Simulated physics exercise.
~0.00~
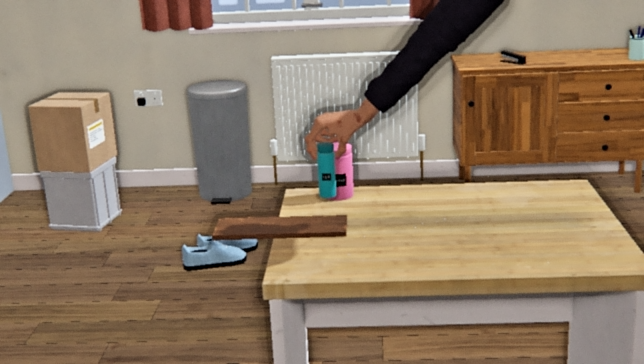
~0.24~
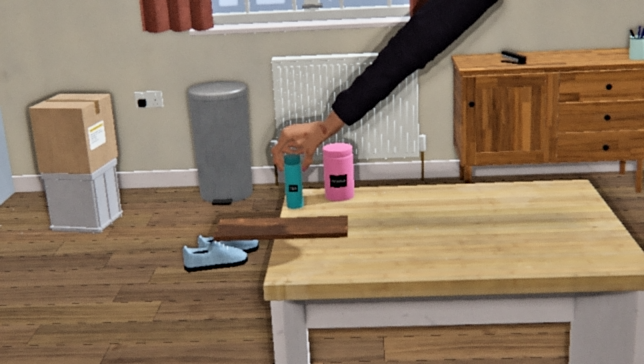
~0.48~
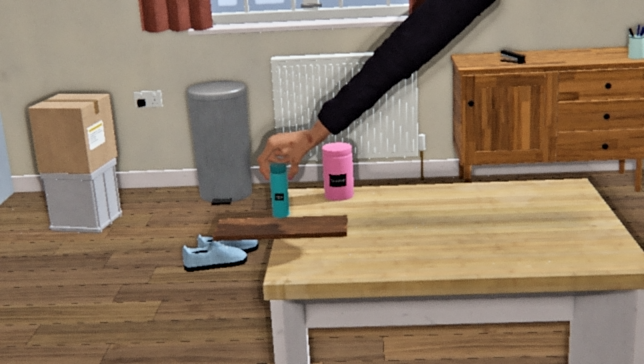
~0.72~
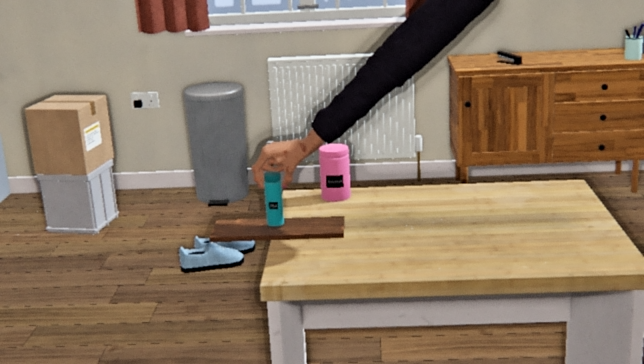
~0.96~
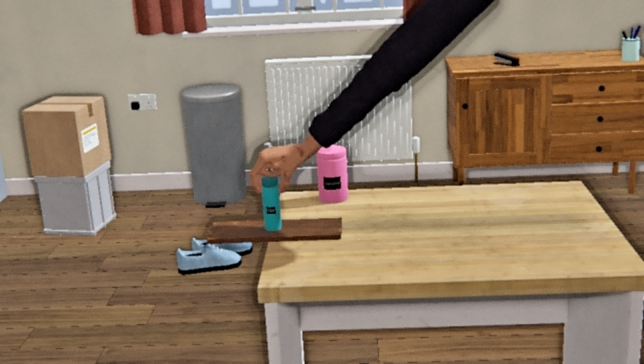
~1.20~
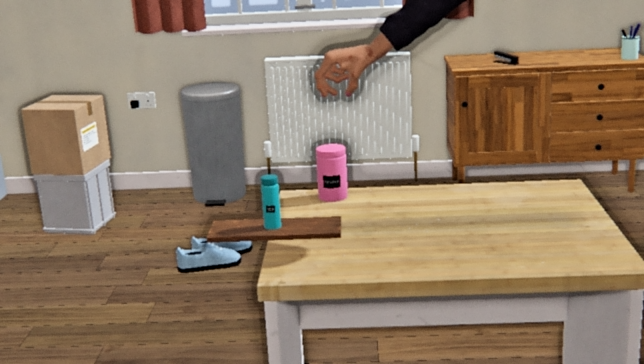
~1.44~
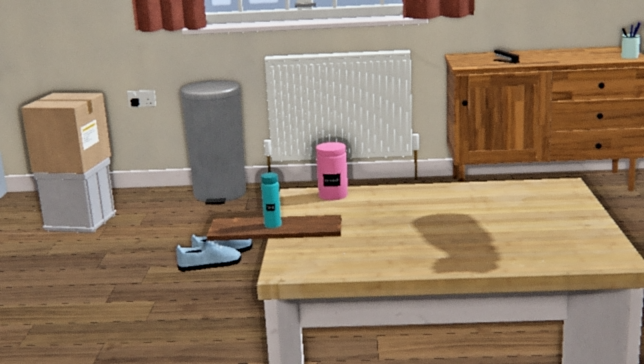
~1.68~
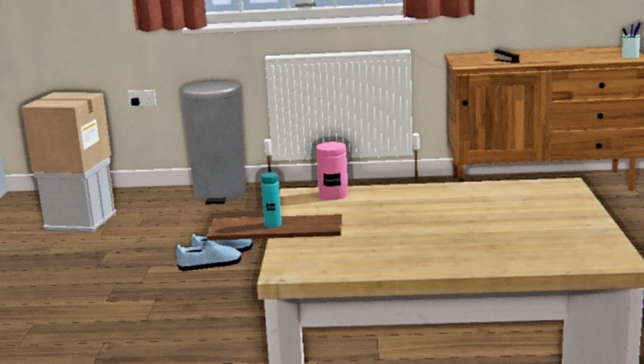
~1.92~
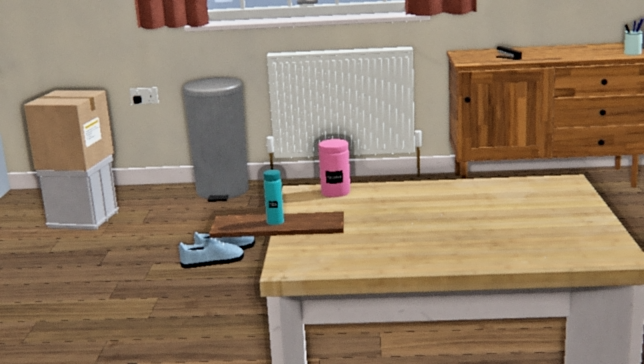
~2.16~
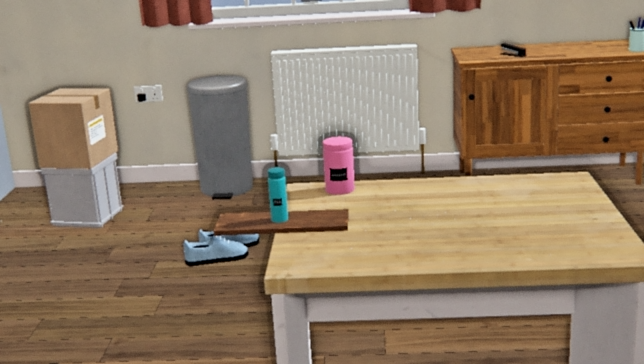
A hand moves a turquoise bottle left onto a brown plank overhanging a table, then withdraws, leaving it upright and the plank steady.
